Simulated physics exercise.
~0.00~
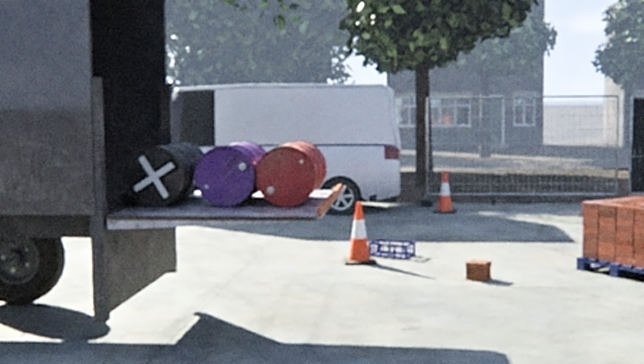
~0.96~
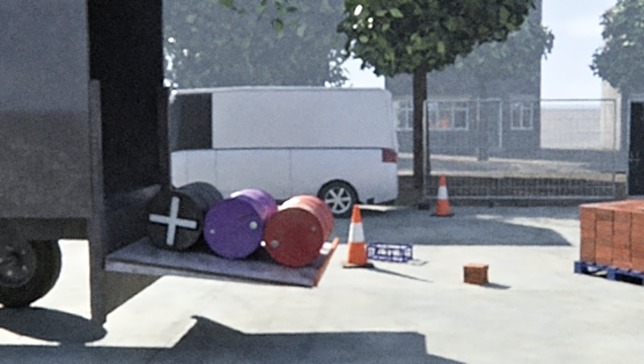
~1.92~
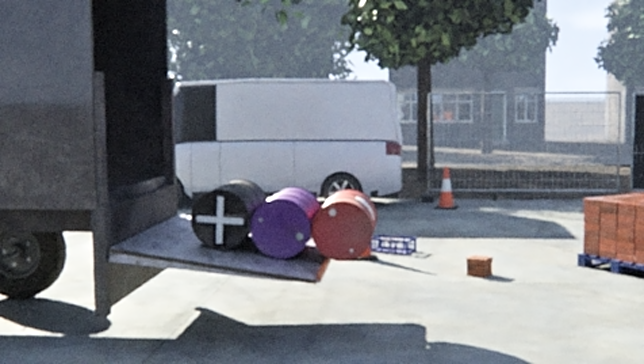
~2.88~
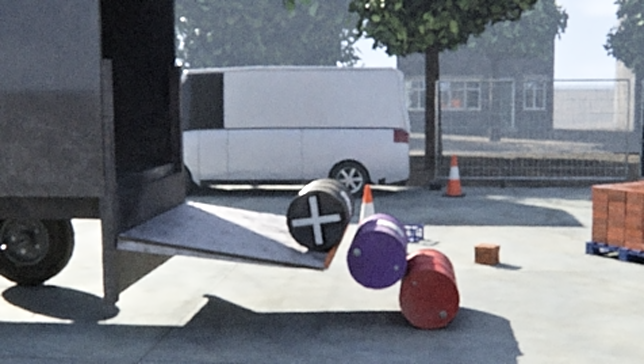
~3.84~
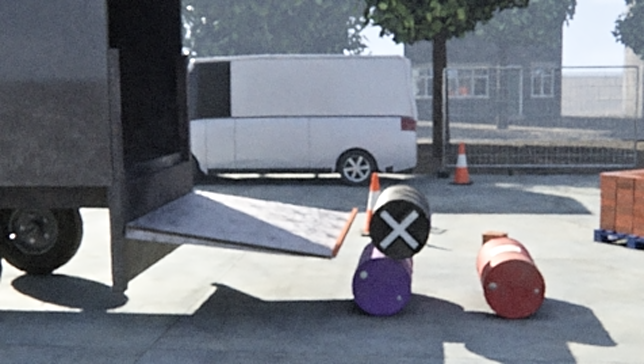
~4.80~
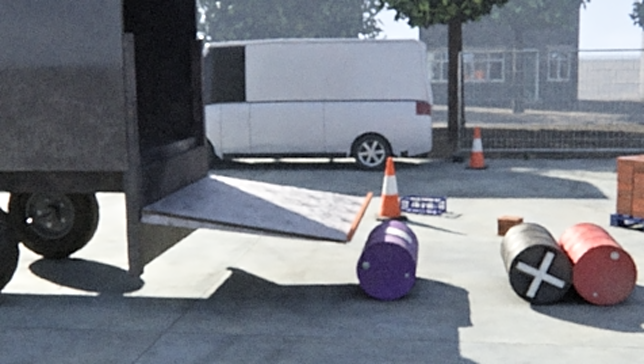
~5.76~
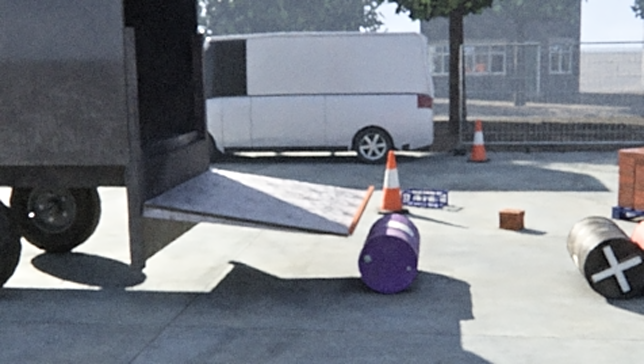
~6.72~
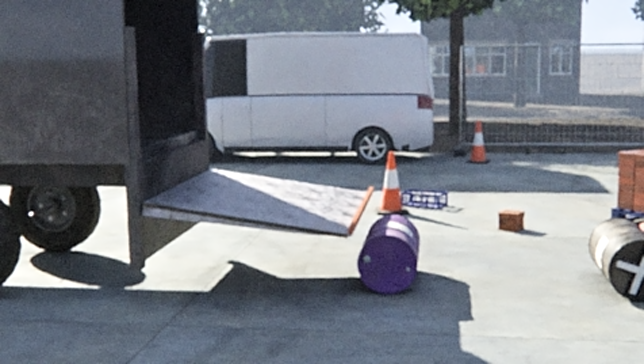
A sunlit paved yard is seen from the side, with a white van, trees and a fence behind, traffic cones in the middle and stacked bricks at right. On the platform behind a dark truck at left lie a black drum with a white cross, a purple drum and a red one. The platform sinks and tilts, and all three roll right over its orange edge. Red drops first, then purple, and the black drum comes down over the purple one. Red and black roll away right, and finally purple sits near the platform while black is partly out of view.
